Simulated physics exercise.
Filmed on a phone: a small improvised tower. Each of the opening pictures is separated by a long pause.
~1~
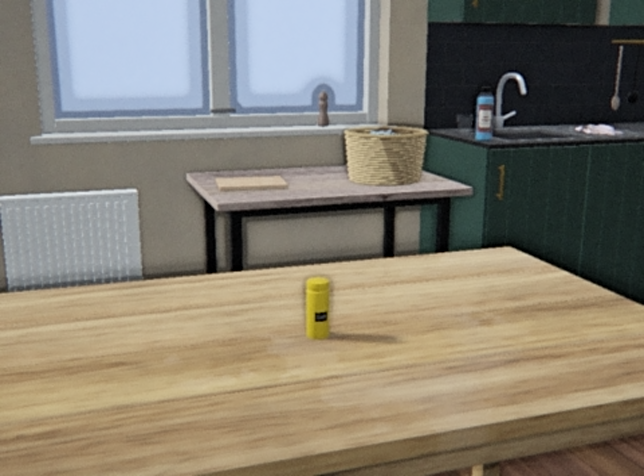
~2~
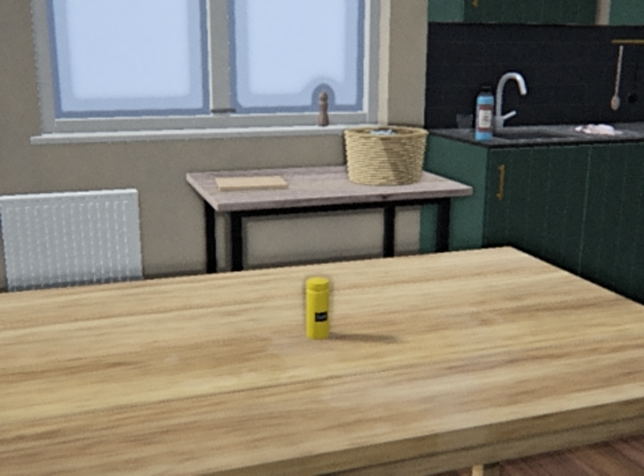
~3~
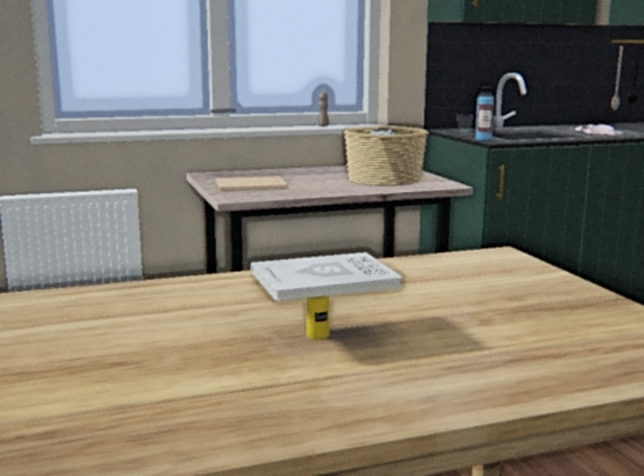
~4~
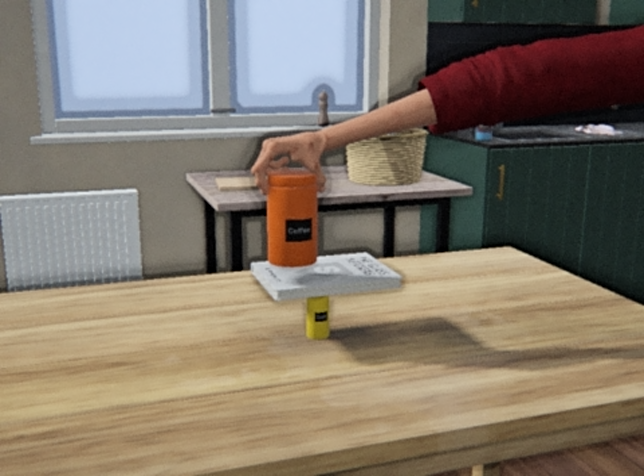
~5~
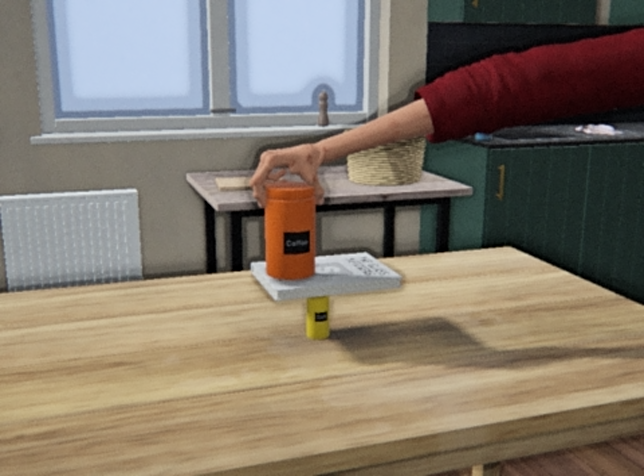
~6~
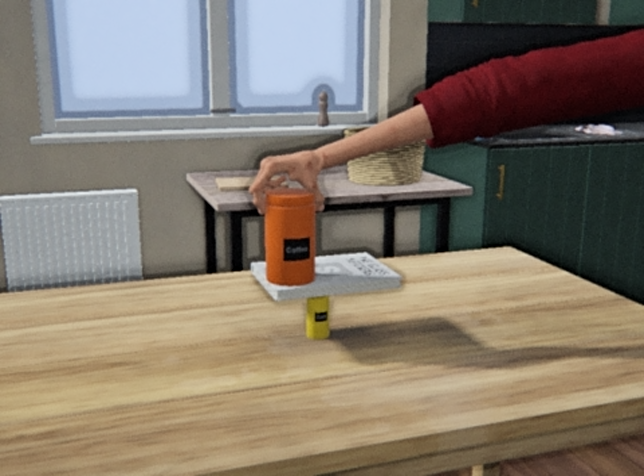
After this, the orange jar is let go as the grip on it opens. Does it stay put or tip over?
It tips over.
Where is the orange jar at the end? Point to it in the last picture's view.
It finishes at about (231, 353).
Then, 0.40 s on from there, orange jar now fallen; white book turned 60° from how it was put.
Then, 0.70 s on from there, yellow shaker turned 47° from how it was put; white book turned 37° from how it was put.
In the end, fallen, white book, orange jar and yellow shaker. At the end, from the last picture's camera, orange jar near (231, 353). The stack comes apart.
